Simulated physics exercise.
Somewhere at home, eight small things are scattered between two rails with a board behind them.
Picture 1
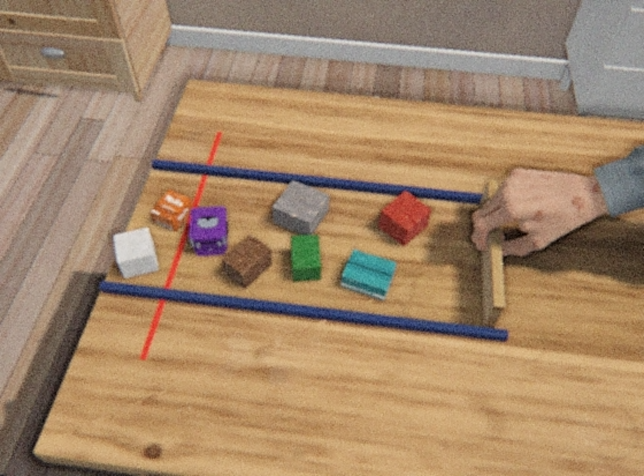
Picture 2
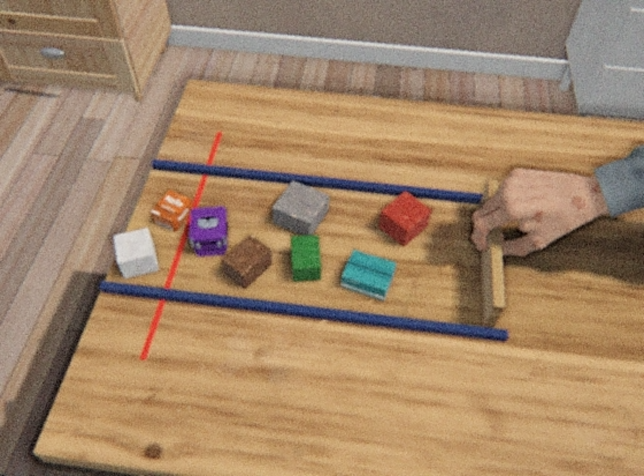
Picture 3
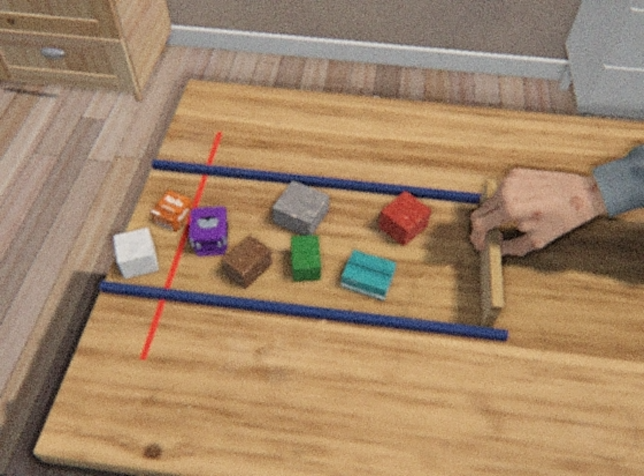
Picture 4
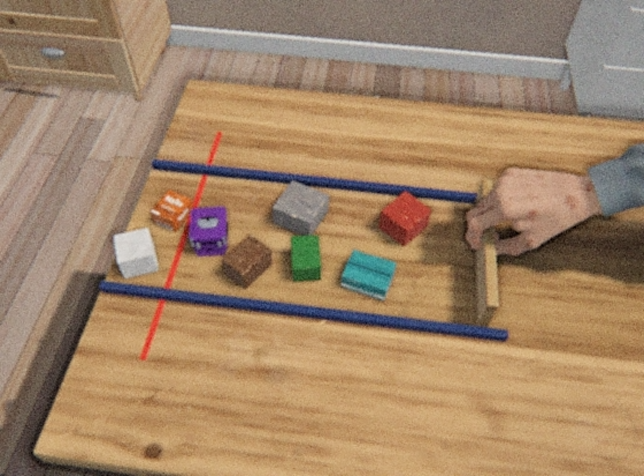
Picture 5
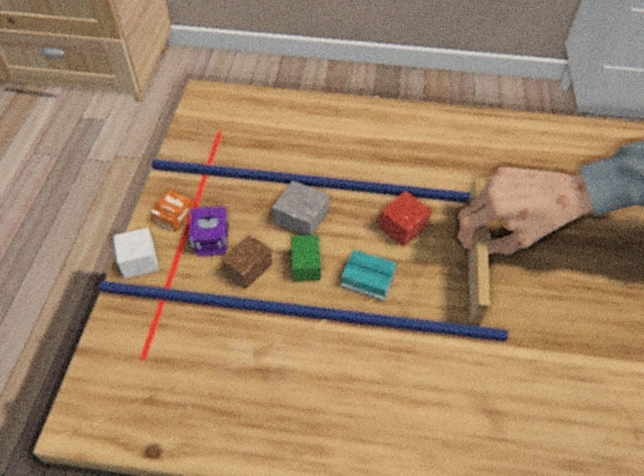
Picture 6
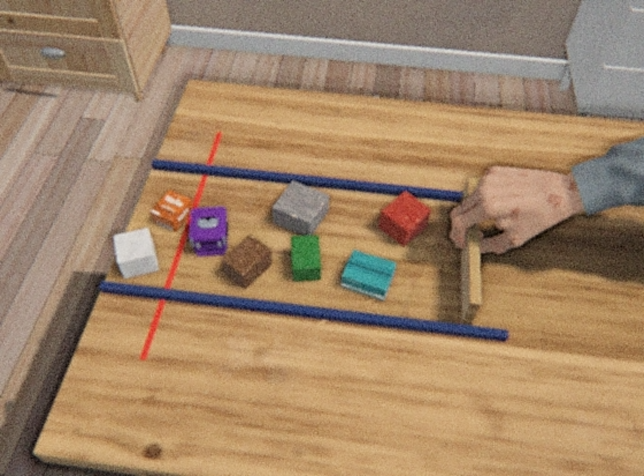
A hand sliding a wooden board slightly left between two blue rails, while eight small coloured blocks and boxes sit still.
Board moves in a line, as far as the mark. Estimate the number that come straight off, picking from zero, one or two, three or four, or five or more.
My estimate is three or four.
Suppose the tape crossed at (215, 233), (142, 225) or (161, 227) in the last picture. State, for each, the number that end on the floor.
First 2, then 8, then 6.
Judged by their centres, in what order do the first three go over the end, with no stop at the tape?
Earliest first - the white block, the orange box, the purple case.
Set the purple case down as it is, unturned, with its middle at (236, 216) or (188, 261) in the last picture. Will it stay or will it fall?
Goes off the end, then goes off the end.
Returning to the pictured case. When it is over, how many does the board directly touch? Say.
The count is 2.
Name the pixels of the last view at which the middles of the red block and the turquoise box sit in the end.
The red block settles near (175, 202); as for the turquoise box, near (153, 254).
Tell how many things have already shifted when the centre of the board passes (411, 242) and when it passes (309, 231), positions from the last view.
It comes to 1 for the first spot, 6 for the other.
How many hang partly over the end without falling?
The answer comes to 2.
Early on, none off yet; white block at rest near (136, 253); orange box at rest near (173, 211); purple case at rest near (210, 231).
Finally, the number that fall off is three or four; lost, brown block, purple case, orange box and white block.
